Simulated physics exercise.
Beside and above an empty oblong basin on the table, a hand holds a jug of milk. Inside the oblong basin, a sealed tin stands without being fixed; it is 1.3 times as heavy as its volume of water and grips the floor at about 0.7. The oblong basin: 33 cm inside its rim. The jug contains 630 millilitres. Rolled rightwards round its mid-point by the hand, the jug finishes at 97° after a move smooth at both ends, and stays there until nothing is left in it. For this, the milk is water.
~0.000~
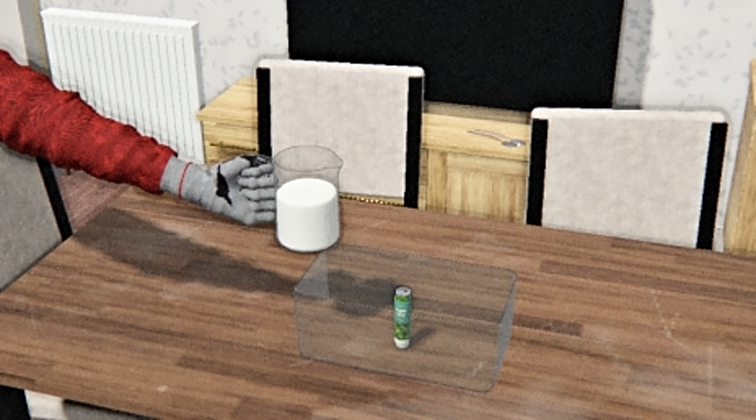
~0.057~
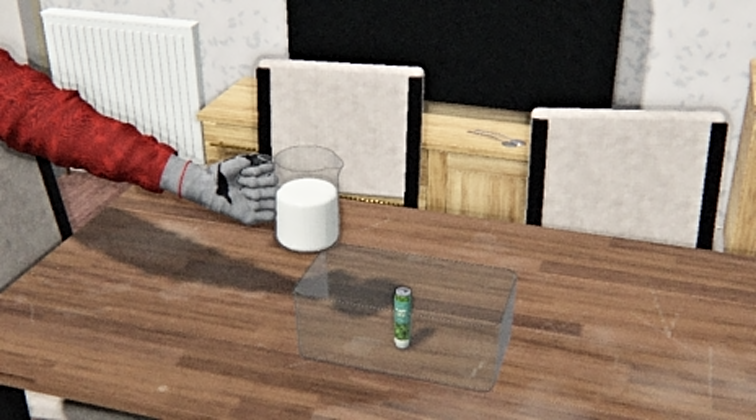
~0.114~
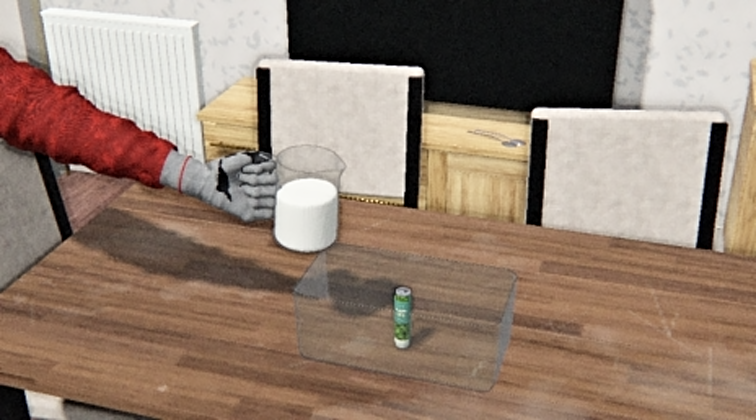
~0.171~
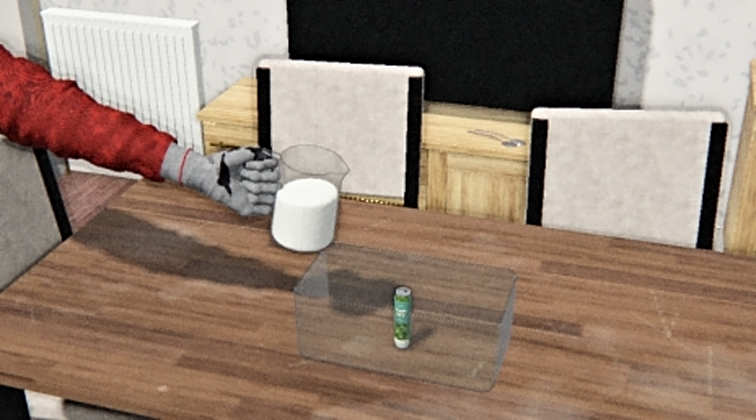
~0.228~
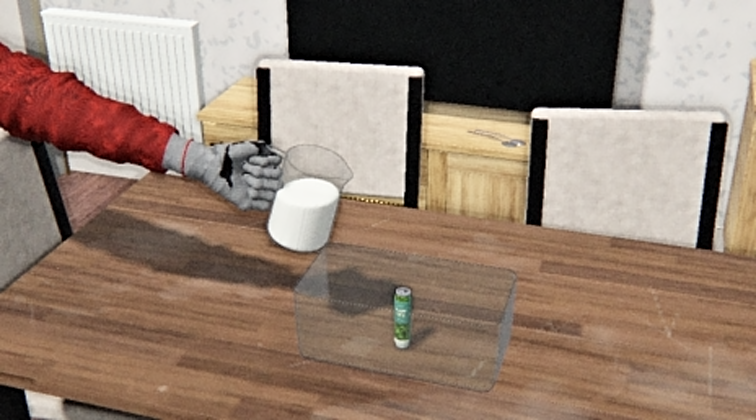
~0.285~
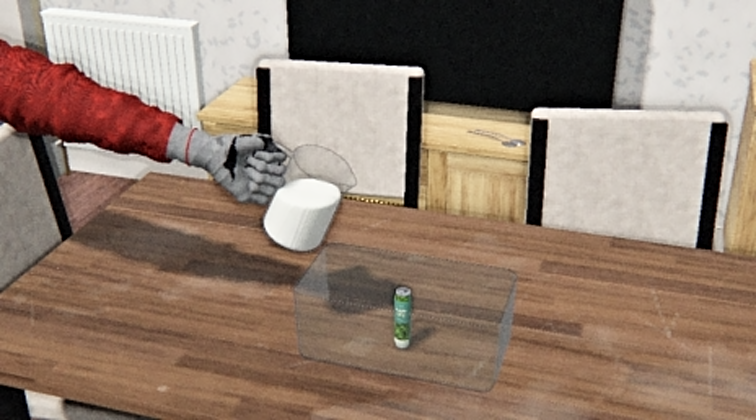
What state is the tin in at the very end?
It tumbles over.
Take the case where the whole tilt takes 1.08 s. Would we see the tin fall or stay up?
The tin tips over.
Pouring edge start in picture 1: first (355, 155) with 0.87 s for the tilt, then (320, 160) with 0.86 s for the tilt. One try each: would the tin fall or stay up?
Trial 1 - tin stays standing; trial 2 - tin stays standing.
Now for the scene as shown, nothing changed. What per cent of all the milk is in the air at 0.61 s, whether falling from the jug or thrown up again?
Roughly 6 %.
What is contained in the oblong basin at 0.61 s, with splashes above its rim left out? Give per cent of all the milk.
0 %, more or less.
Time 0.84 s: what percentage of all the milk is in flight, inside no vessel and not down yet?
20 in a hundred, give or take.
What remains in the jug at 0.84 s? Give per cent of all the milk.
50 %.
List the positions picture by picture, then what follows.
Tilt 0°; pouring edge (342, 164); surface from (280, 186) to (336, 194); the oblong basin's rim runs from (310, 267) to (509, 299); the tin's top is at (403, 294), in the first frame.
Tilt 1°; pouring edge (343, 165); surface from (280, 186) to (336, 194), in the second frame.
Tilt 4°; pouring edge (345, 167); surface from (281, 187) to (337, 194), in the third frame.
Tilt 9°; pouring edge (349, 171); surface from (281, 187) to (337, 194), in the fourth frame.
Tilt 16°; pouring edge (353, 177); surface from (281, 187) to (339, 195), in the fifth frame.
Tilt 24°; pouring edge (357, 184); surface from (277, 193) to (340, 196), in the sixth frame.
Then, 0.61 s in, the tilt is 78° and 94 per cent is still to pour; the tin stands where it began.
Then, 0.84 s in, the tilt is 97° and 50 per cent is still to pour; the tin leans 15°.
Then, 1.09 s in, the tilt is 97° and 19 per cent is still to pour; the tin lies on its side.
Then, 1.36 s in, the tilt is 97° and 7 per cent is still to pour; the tin lies on its side.
Finally, the tin lies on its side.
